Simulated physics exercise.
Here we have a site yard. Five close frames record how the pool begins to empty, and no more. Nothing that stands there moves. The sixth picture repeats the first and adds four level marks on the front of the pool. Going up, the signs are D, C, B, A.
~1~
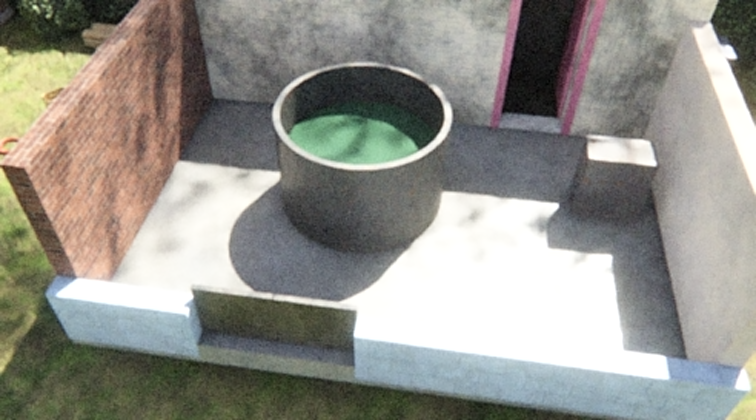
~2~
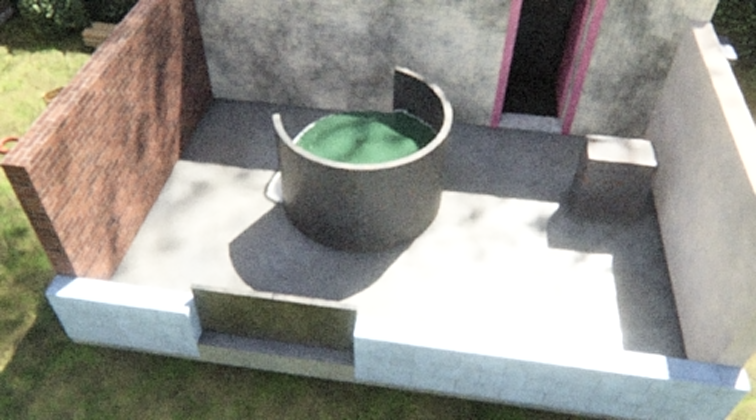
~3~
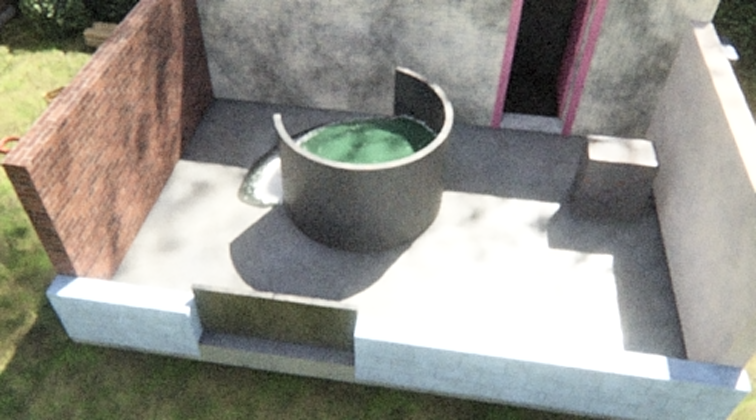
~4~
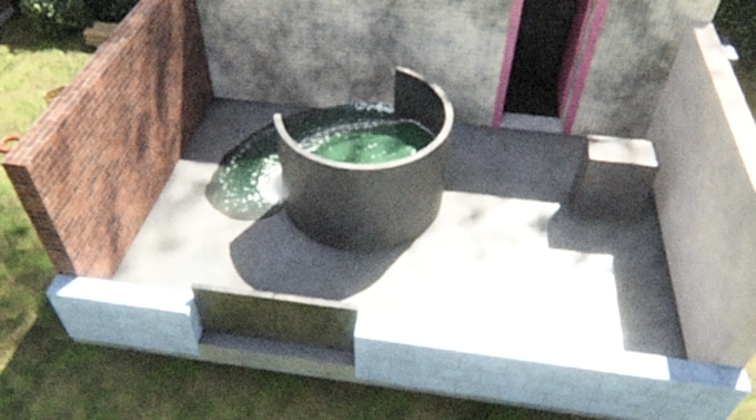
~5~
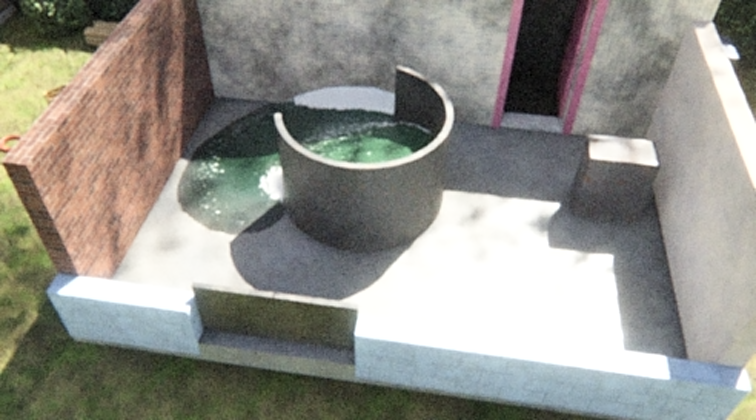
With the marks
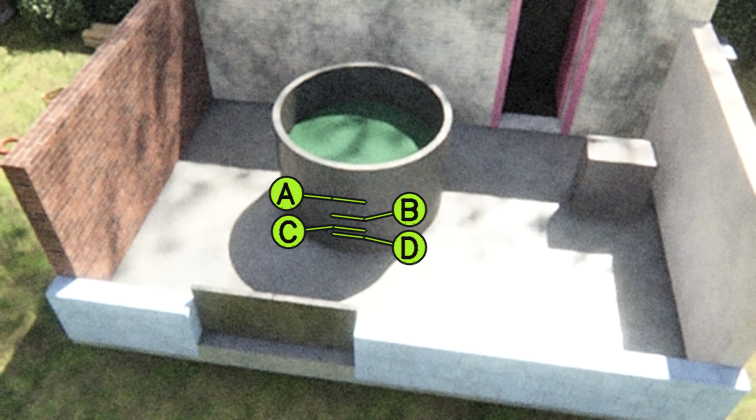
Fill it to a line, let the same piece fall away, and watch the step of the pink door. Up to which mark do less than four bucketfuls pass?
It is A.
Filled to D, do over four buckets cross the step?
No, not at all.
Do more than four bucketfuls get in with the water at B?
No, not at all.
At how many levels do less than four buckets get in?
All four.
In lime, A at (348, 200); B at (348, 217); C at (348, 228); D at (348, 235); from the bottom up D, C, B, A.
With A, a bucket or two gets in.
With B, nothing gets over.
With C, nothing gets over.
With D, nothing gets over.
